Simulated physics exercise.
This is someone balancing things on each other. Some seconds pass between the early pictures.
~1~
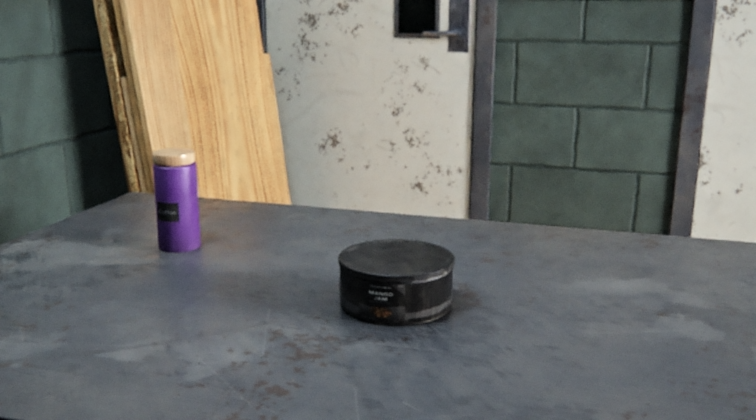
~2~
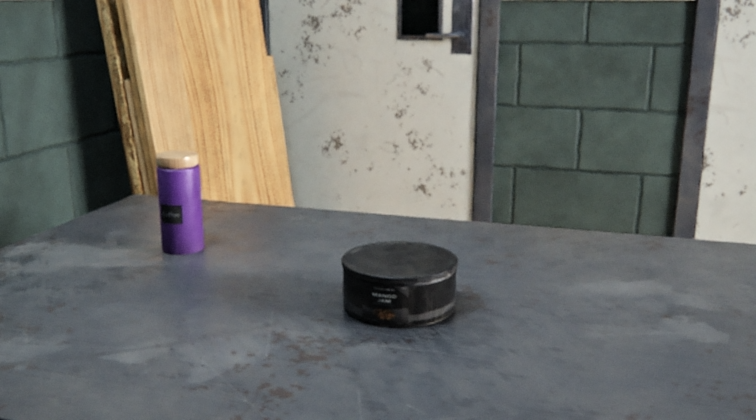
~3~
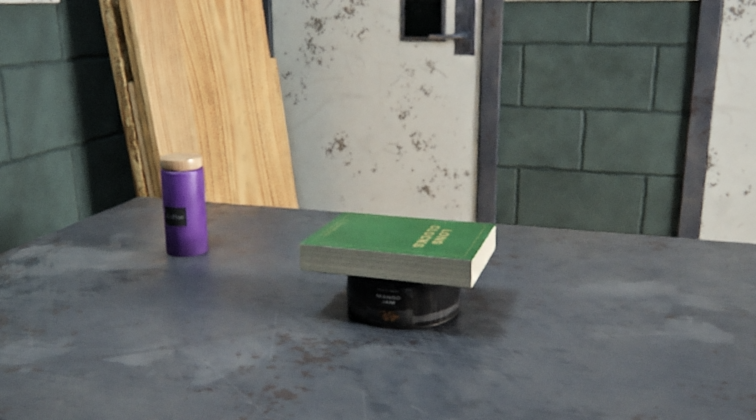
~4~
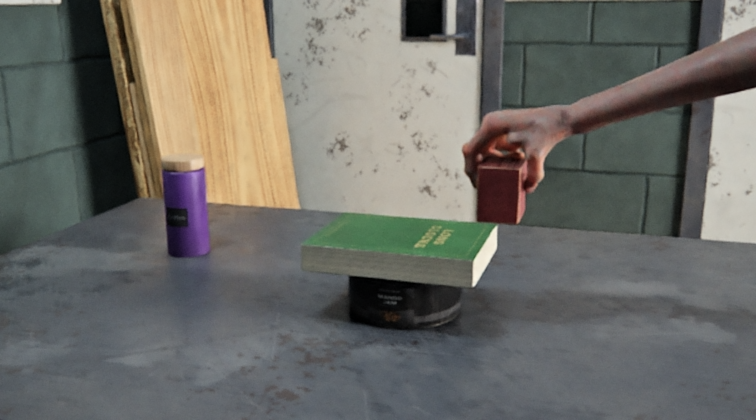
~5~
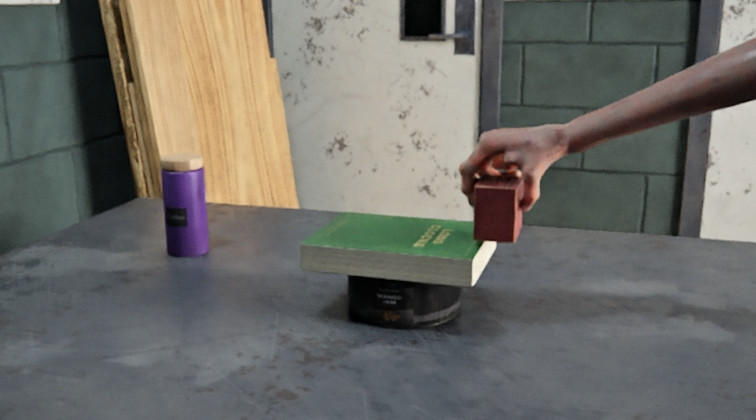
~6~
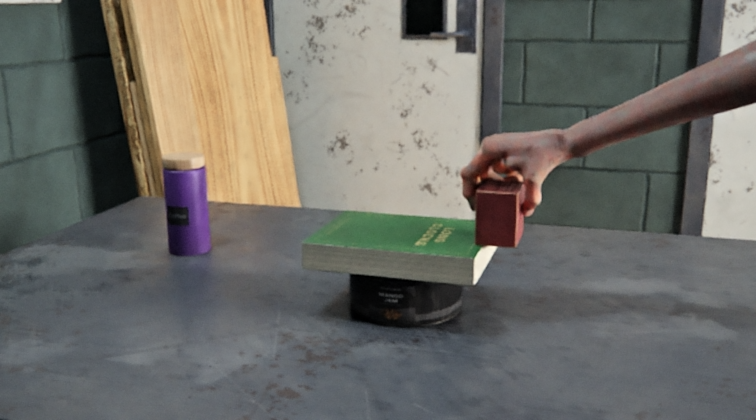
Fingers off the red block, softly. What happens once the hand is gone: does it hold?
Here the pile comes apart.
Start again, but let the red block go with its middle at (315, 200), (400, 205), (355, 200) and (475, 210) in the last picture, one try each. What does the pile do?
First try: It comes apart; second try: It keeps its balance; third try: It keeps its balance; fourth try: It stays up.
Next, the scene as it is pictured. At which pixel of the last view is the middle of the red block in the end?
Around (520, 296).
Then, 0.20 s later than the last frame, red block tilted by 48° near (517, 233).
Then, 0.30 s later than the last frame, red block now fallen.
Then, 0.50 s later than the last frame, things are still on the move.
When it is over, fallen, red block; the other 3 as before. End places, in pixels of the last picture, red block near (520, 296). The pile gives way.
